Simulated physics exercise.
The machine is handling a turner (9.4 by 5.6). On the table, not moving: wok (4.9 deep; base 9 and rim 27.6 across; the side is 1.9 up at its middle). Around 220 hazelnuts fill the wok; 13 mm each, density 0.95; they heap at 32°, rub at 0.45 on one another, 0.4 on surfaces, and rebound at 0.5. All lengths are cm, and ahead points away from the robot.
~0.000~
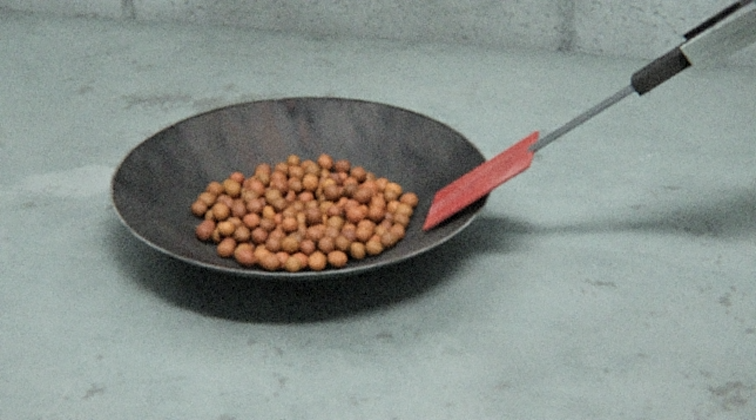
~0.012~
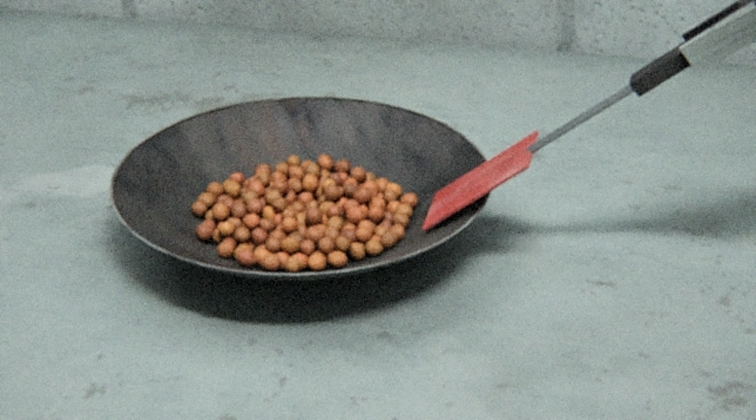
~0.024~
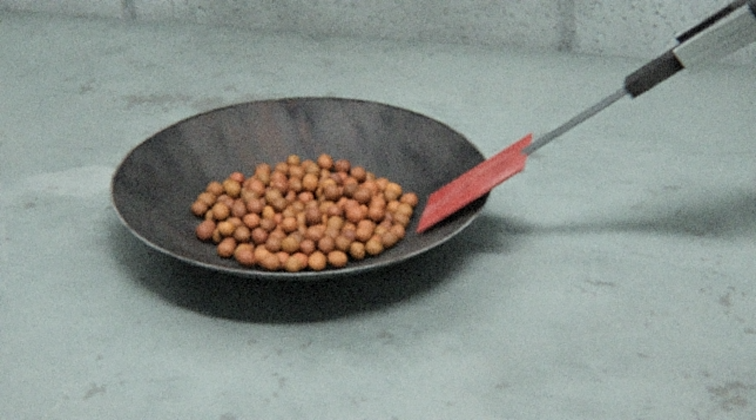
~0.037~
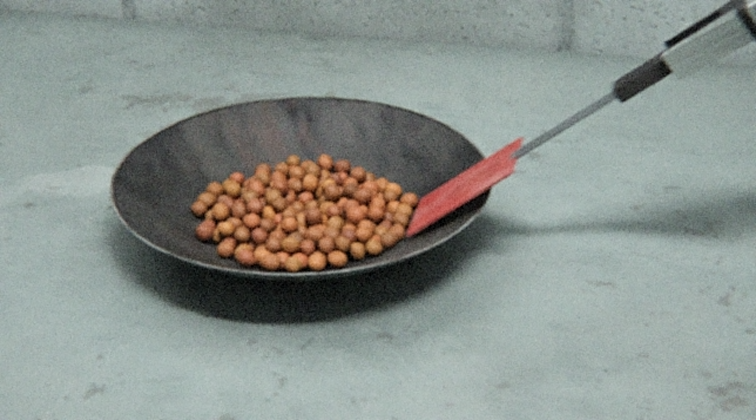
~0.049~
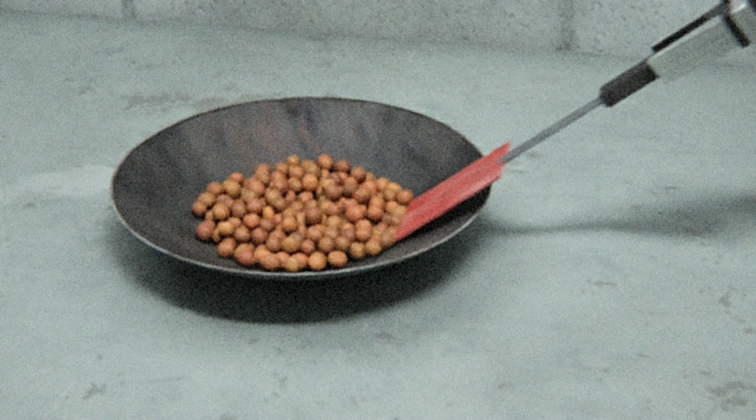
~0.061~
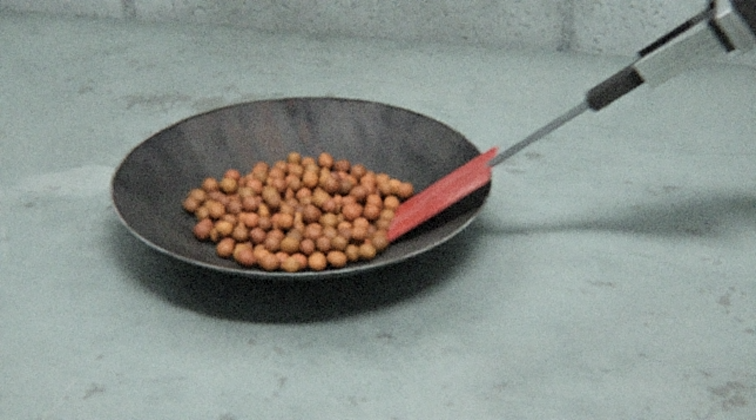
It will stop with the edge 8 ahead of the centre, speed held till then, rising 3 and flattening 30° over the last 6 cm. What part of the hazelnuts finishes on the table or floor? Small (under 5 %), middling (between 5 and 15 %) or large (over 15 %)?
On the table or floor the share is middling, between 5 and 15 %.
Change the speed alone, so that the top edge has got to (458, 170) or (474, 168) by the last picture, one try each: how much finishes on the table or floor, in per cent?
Some 30 and 15 per cent.
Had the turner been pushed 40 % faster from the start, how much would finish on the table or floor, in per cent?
In that case some 20 per cent.
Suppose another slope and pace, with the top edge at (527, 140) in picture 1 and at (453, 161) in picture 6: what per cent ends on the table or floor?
About 30 per cent.
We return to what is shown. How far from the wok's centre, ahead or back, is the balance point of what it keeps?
Some 3.5 cm ahead.
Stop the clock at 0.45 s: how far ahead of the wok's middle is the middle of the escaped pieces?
Roughly 16 cm.
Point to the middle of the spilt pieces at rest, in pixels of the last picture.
Around (33, 189).
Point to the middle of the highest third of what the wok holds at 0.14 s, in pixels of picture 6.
Near (256, 197).
By 0.14 s, sloping 39°, highest piece 5 above the table; 215 in the wok.
By 0.21 s, sloping 29°, highest piece 5 above the table; 215 in the wok.
By 0.45 s, sloping 9°, highest piece 7 above the table; 199 in the wok, 12 on the table or floor, 4 on the blade or in flight.
By 1.50 s, sloping 9°, highest piece 5 above the table; 199 in the wok, 16 on the table or floor.
Final count, 199 in the wok, 16 on the table or floor. That is 7 % on the table or floor.
